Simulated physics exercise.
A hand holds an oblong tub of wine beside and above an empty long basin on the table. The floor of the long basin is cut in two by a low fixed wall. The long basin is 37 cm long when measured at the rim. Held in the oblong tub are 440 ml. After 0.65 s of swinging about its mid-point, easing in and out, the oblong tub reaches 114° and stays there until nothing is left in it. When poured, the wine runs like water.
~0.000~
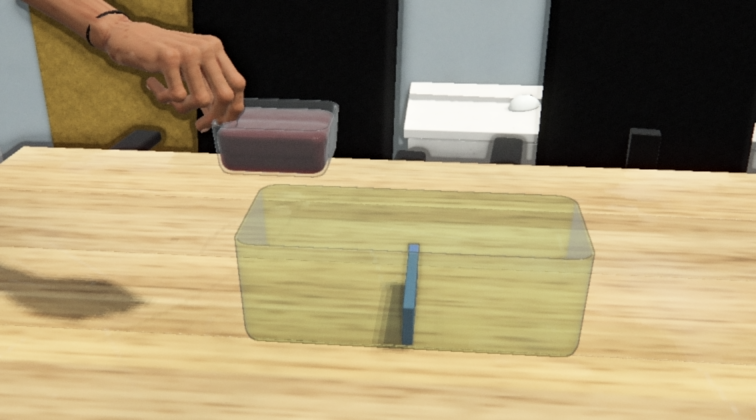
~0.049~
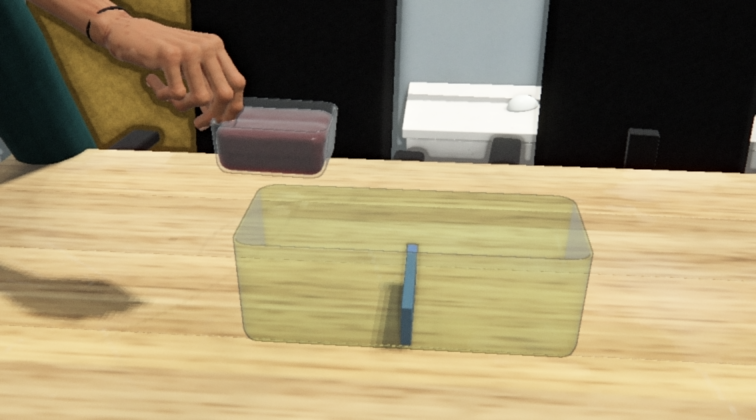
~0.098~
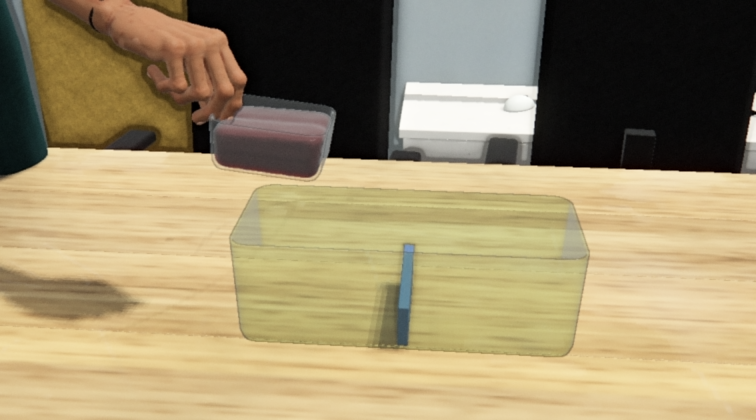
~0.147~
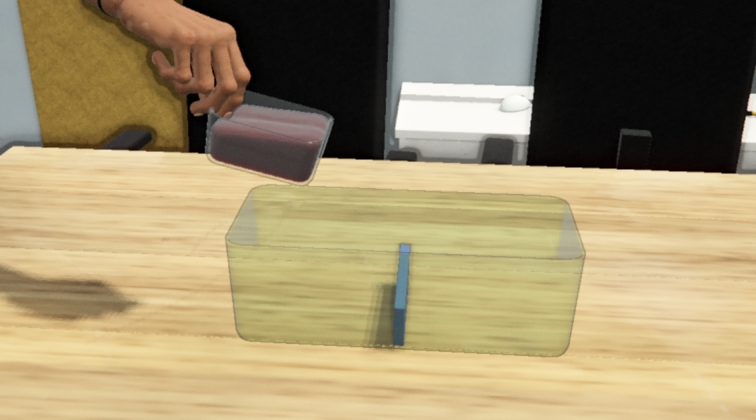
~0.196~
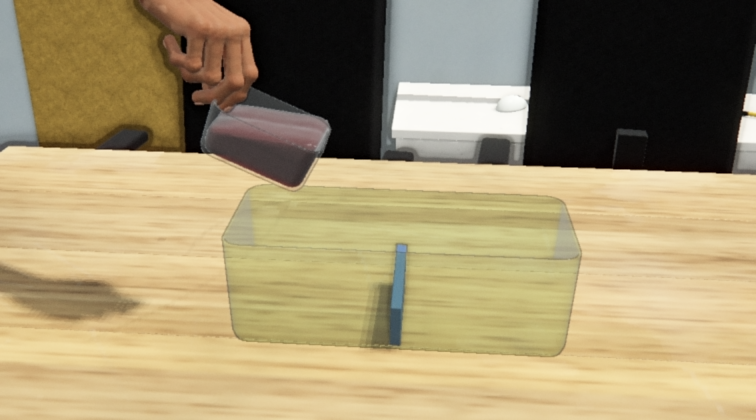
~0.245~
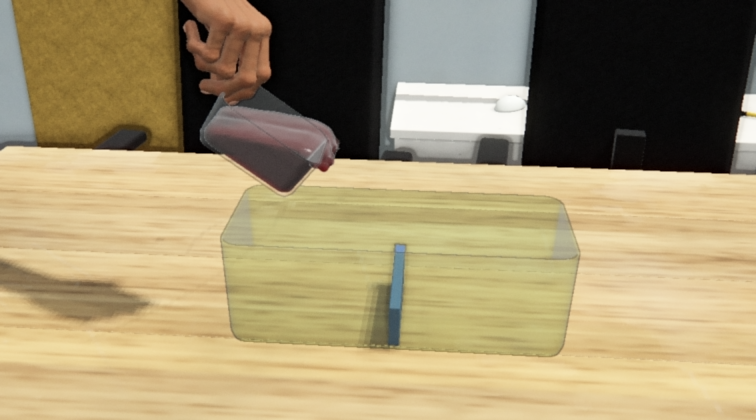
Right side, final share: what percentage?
3 per cent.
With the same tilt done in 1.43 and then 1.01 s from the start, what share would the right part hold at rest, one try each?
Respectively 5 and 0 %.
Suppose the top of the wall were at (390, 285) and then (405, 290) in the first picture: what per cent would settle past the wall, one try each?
In turn about 30 and 15 per cent.
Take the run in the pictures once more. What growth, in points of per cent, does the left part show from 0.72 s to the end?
Roughly 1 per cent.
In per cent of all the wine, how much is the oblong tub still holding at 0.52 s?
Close to 7 percent of the liquid remains at that time.
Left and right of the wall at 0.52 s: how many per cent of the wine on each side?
Lab note: Left near 78 %, right near 0.
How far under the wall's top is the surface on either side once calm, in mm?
The left comes to roughly 32 mm and the right to roughly 48 mm.
By 0.52 s the tilt is 102° and 7 per cent is still to pour, 78 is left of the wall and 0 right of it.
By 0.72 s the tilt is 114° and 0 per cent is still to pour, 96 is left of the wall and 2 right of it.
By 0.92 s the tilt is 114° and 0 per cent is still to pour, 97 is left of the wall and 3 right of it.
By 1.15 s the tilt is 114° and 0 per cent is still to pour, 97 is left of the wall and 3 right of it.
At rest 97 per cent lies left of the wall, 3 right of it and 1 outside.
